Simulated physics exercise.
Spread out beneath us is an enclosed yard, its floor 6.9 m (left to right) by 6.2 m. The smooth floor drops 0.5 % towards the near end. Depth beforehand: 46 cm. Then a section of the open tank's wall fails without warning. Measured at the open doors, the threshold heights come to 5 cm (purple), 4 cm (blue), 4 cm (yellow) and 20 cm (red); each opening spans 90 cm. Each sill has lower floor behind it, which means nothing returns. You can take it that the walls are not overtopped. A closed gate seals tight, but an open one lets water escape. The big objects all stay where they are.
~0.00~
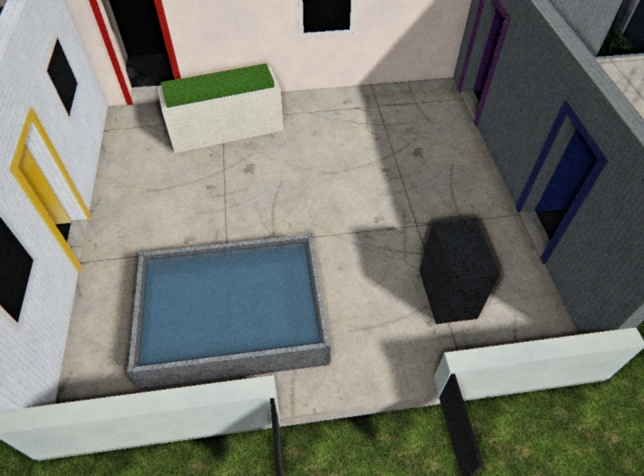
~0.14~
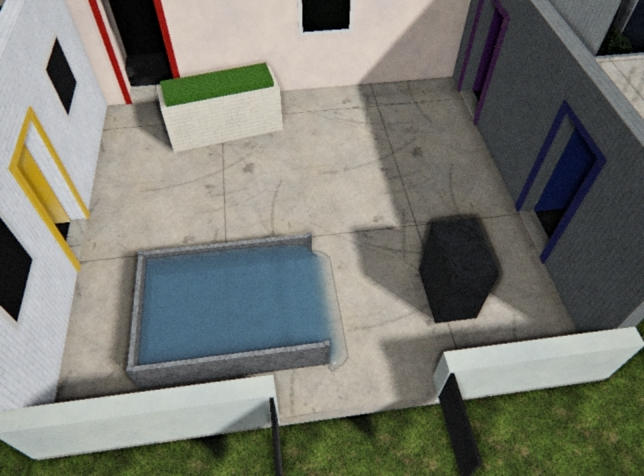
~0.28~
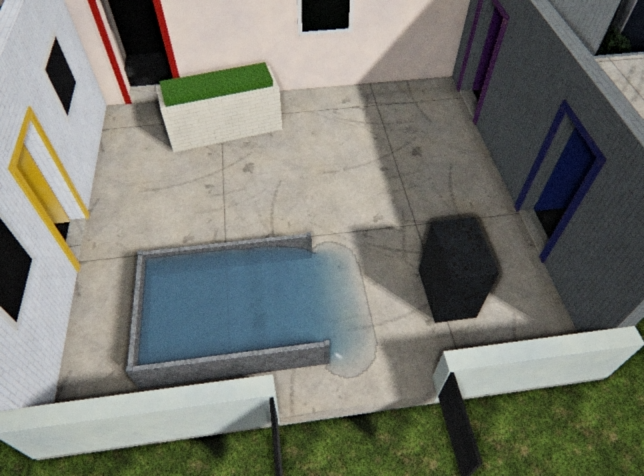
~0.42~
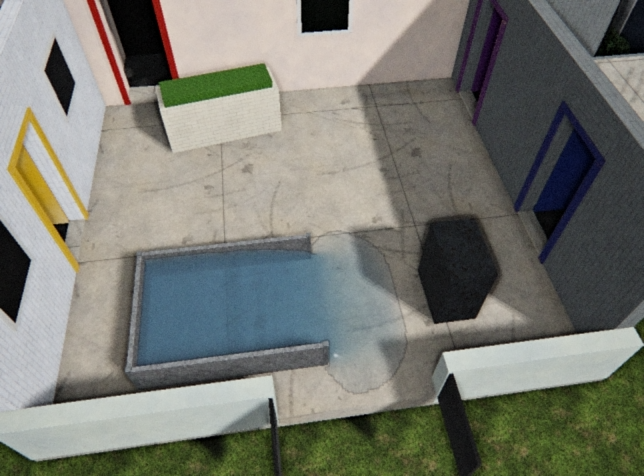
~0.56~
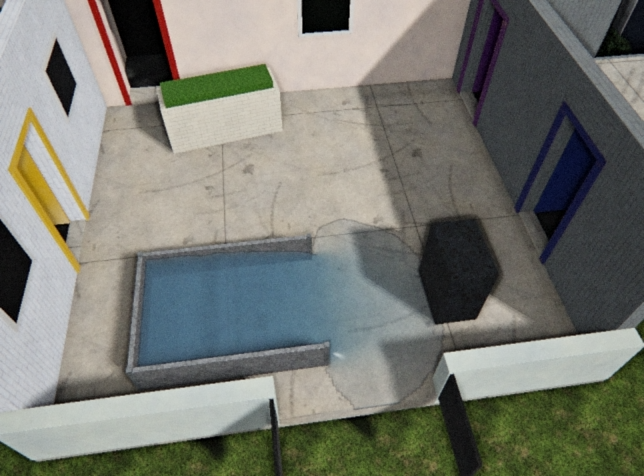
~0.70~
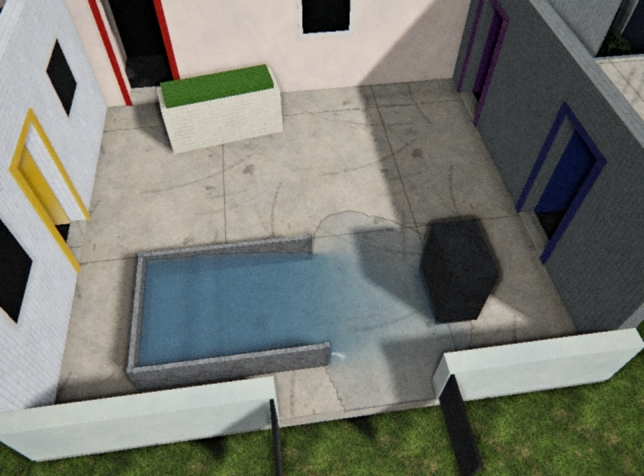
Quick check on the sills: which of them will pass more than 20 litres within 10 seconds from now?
The purple door will see too much water come in. The blue door will see too much water come in. The yellow door will see an amount within the limit come in. The red door will see an amount within the limit come in.
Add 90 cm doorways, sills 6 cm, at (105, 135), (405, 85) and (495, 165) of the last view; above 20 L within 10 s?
First doorway falls short, second gets there, third gets there.
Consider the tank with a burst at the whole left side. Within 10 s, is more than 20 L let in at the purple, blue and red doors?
Then purple does not exceed it, blue does not exceed it, red does not exceed it.
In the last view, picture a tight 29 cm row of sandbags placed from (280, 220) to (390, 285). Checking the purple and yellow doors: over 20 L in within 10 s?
Note - purple: Limit held; yellow: Limit held.
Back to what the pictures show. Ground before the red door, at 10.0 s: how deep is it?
Around 4.0 cm there.
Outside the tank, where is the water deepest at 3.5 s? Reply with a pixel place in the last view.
Close to (586, 357).
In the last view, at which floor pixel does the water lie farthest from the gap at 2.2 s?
About pixel (486, 152).
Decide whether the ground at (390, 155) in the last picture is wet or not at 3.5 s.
By then the spot is drenched.
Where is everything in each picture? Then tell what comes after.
The first frame shows still water, 46 cm deep, in the open tank at (230, 300).
In the second frame, water pours out at (315, 300) and has run 0.9 m, to (336, 363); typically 8 cm deep outside, 46 cm at the open tank's back.
In the third frame, the front is at a hidden place, 1.1 m from the gap at (315, 301); 1.1 m2 of floor is under water; 46 cm left at the back of the open tank.
In the fourth frame, water pours out at (314, 302) and has run 1.3 m, to a hidden place; typically 7 cm deep outside, 46 cm at the open tank's back.
In the fifth frame, the front is at (436, 330), 1.7 m from the gap at (315, 303); 3.4 m2 of floor is under water; 46 cm left at the back of the open tank.
In the sixth frame, the front is at (463, 330), 2.1 m from the gap at (316, 304); 4.2 m2 of floor is under water; 46 cm left at the back of the open tank.
After 1.4 s water covers 20 % of the floor and is deepest (30 cm) near (420, 304); purple door not reached, blue door 2 cm at the sill, 0 L in, yellow door not reached, red door not reached.
After 2.2 s water covers 30 % of the floor and is deepest (29 cm) near (420, 304); purple door not reached, blue door 7 cm at the sill, 8 L in, yellow door not reached, red door not reached.
After 3.5 s water covers 40 % of the floor and is deepest (22 cm) near (586, 357); purple door 8 cm at the sill, 0 L in, blue door 9 cm at the sill, 29 L in, yellow door not reached, red door not reached.
After 6.0 s water covers 50 % of the floor and is deepest (14 cm) near (443, 81); purple door 10 cm at the sill, 15 L in, blue door 4 cm at the sill, 40 L in, yellow door not reached, red door not reached.
After 10.0 s water covers 80 % of the floor and is deepest (9 cm) near (108, 109); purple door 6 cm at the sill, 44 L in, blue door 4 cm at the sill, 40 L in, yellow door not reached, red door 4 cm at the sill, 0 L in.
